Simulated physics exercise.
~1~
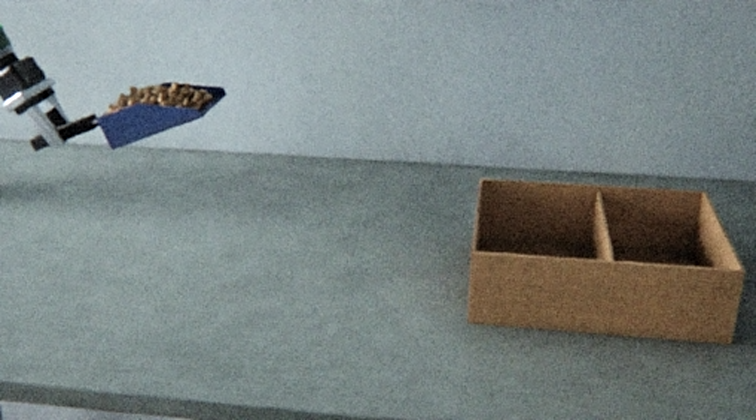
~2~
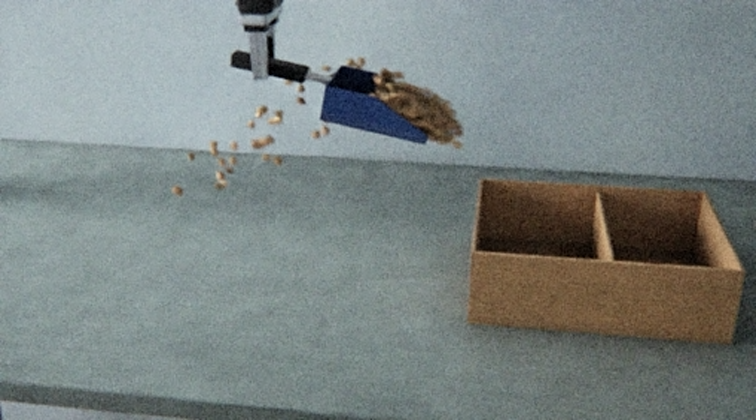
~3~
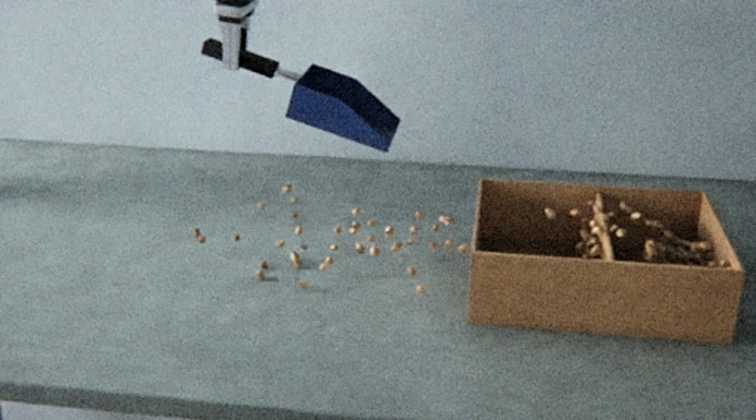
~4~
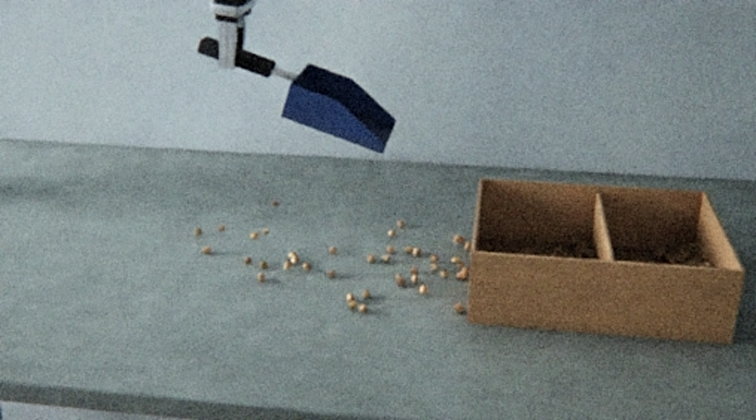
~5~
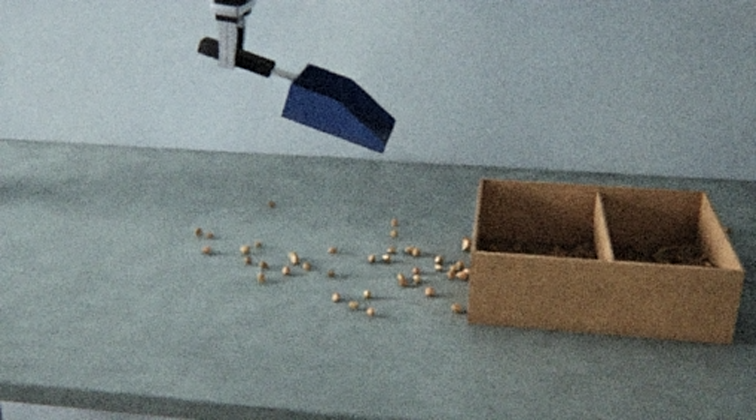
A robot arm swings a blue scoop right, flinging beans into a divided box and across the table.
